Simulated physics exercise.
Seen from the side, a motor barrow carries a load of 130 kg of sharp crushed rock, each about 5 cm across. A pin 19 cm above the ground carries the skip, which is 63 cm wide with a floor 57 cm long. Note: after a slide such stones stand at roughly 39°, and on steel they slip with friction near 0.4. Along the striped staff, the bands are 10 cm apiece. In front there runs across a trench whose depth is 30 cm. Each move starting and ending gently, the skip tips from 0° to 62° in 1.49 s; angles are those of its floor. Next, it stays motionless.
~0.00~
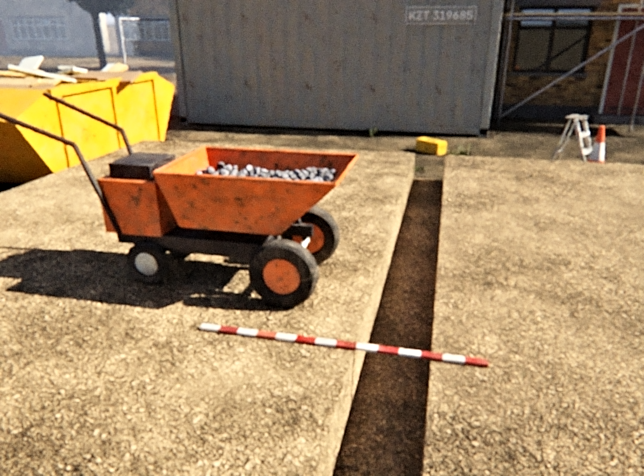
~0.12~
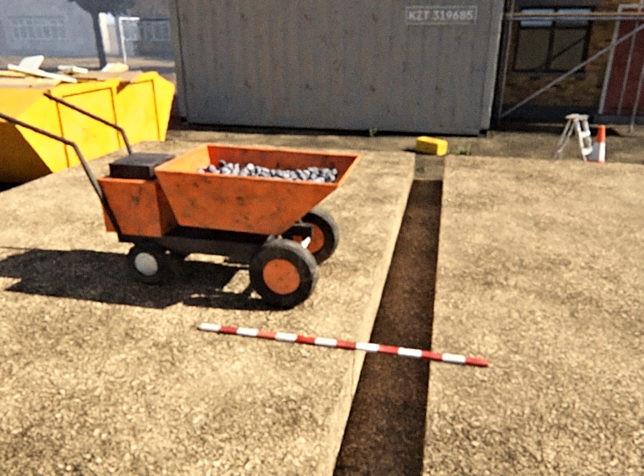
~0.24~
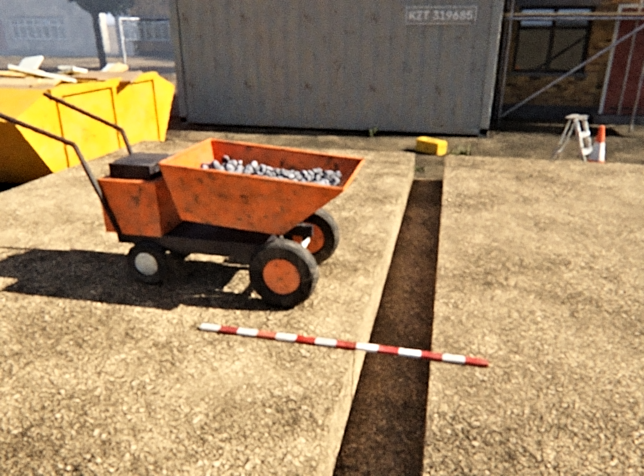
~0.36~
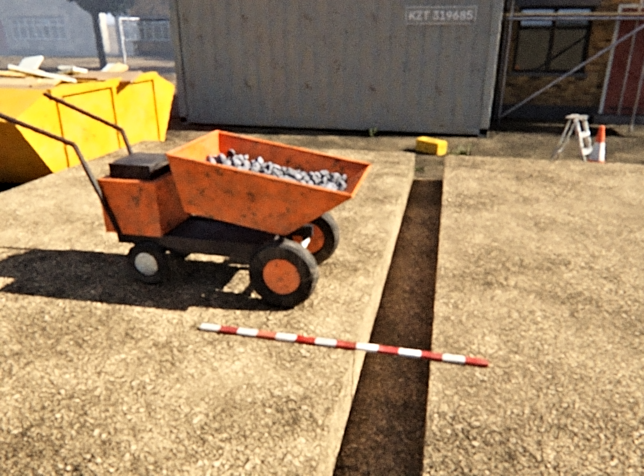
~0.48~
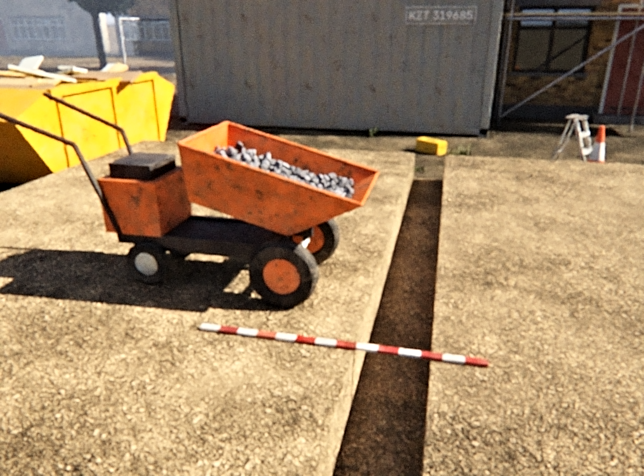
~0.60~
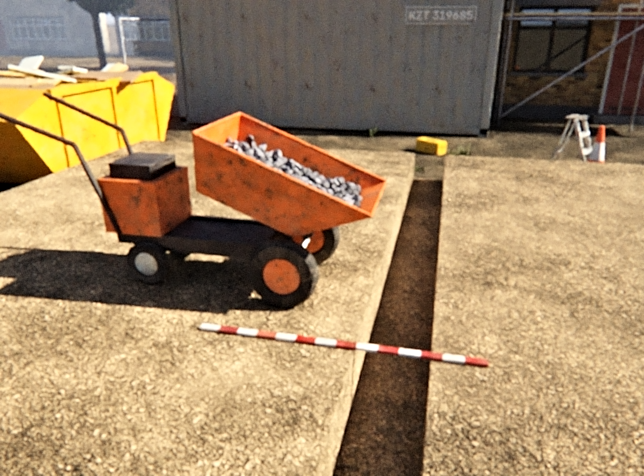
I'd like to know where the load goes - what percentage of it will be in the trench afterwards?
I would put it at about 68 per cent.
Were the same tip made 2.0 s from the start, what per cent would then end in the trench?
Close to 70 percent, then.
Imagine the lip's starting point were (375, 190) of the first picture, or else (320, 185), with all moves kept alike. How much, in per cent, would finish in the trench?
I'd say some 15 per cent and some 80 per cent.
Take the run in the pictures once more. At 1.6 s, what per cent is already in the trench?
I'd say near 10 per cent at that time.
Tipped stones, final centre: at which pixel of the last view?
Middle at around (413, 326), I'd say.
After 1.1 s the floor is at 52°; 100 % in the skip; the foremost stones are at (381, 247).
After 1.6 s the floor is at 62°; 89 % in the skip, 11 % in the trench; the foremost stones are at (432, 308).
After 1.9 s the floor is at 62°; 59 % in the skip, 31 % in the trench, 10 % past the trench; the foremost stones are at (485, 305).
After 3.9 s the floor is at 62°; 19 % in the skip, 68 % in the trench, 12 % past the trench; the foremost stones are at (509, 310).
